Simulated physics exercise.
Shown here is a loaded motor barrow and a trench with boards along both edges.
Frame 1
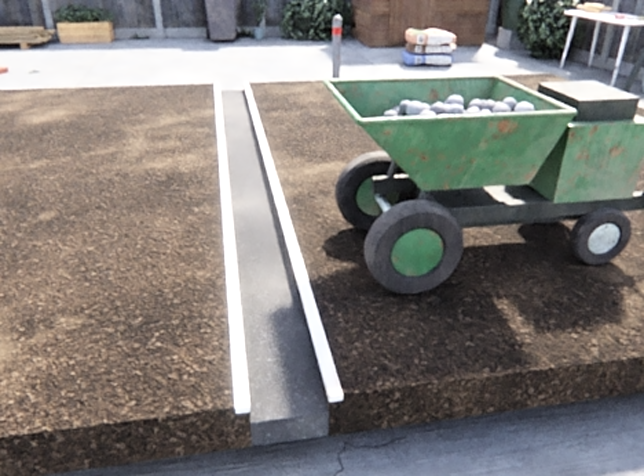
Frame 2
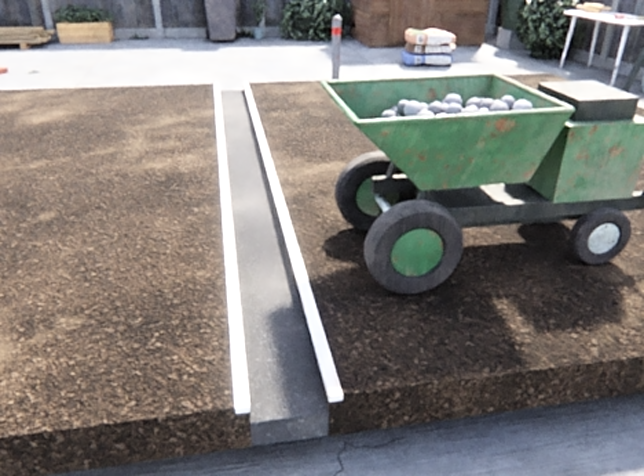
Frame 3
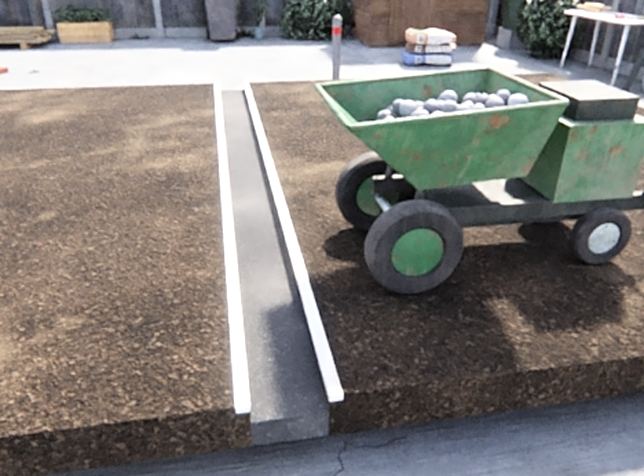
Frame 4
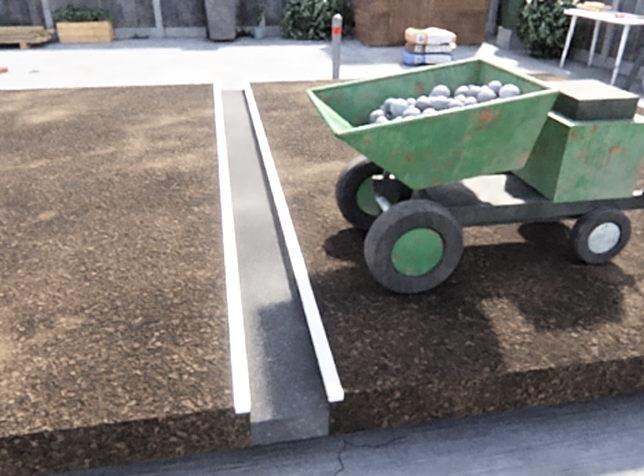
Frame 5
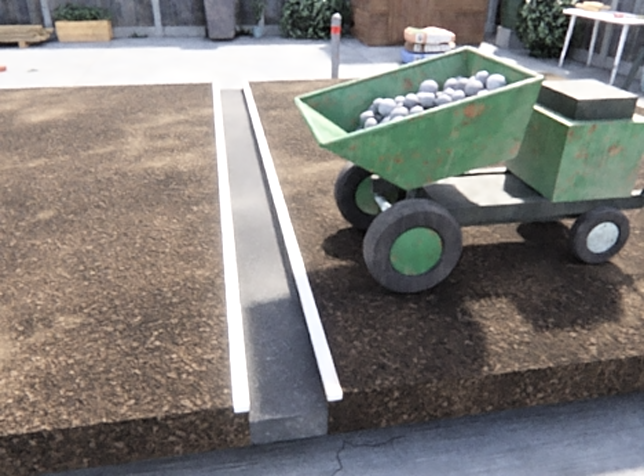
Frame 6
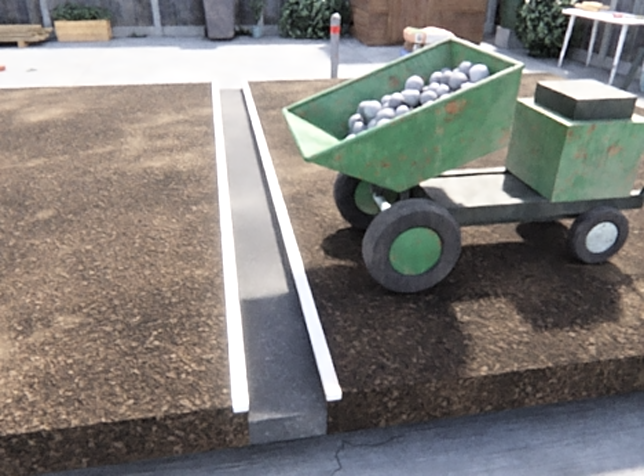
The green skip of a small motor barrow, loaded with round grey cobbles, starts level and tilts gradually to the left, its back end rising, while the wheels stay still beside a shallow trench edged with white boards.
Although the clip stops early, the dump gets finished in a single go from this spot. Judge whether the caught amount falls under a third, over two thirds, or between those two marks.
By the look of it, the trench catches a lesser share, below one-third.
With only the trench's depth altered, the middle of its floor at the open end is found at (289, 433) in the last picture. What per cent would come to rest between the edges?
The share comes to around 40 percent.
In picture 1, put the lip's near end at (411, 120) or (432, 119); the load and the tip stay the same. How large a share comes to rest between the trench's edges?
In order: 60 % and 50 %.
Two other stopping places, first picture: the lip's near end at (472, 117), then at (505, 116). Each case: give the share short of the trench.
In order, 30 % followed by 50 %.
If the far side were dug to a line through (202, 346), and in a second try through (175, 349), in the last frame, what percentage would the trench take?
The first try comes out at 50 percent and the second at 60 percent.
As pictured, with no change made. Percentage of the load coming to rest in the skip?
It works out near 35 percent.
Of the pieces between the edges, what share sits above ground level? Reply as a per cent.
About 30 %.
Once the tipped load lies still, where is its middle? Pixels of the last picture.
It settles centred around (211, 262).
Soon, skip tipped steeply; all in the skip.
A while on, skip tipped right over; about two thirds in the skip; a small part in or heaped over the trench; about a quarter beyond it.
Towards the end, skip tipped right over; about a third in the skip; about a quarter in or heaped over the trench; about a third beyond it.
Finally, skip tipped right over; about a third in the skip; about a quarter in or heaped over the trench; about a third beyond it.
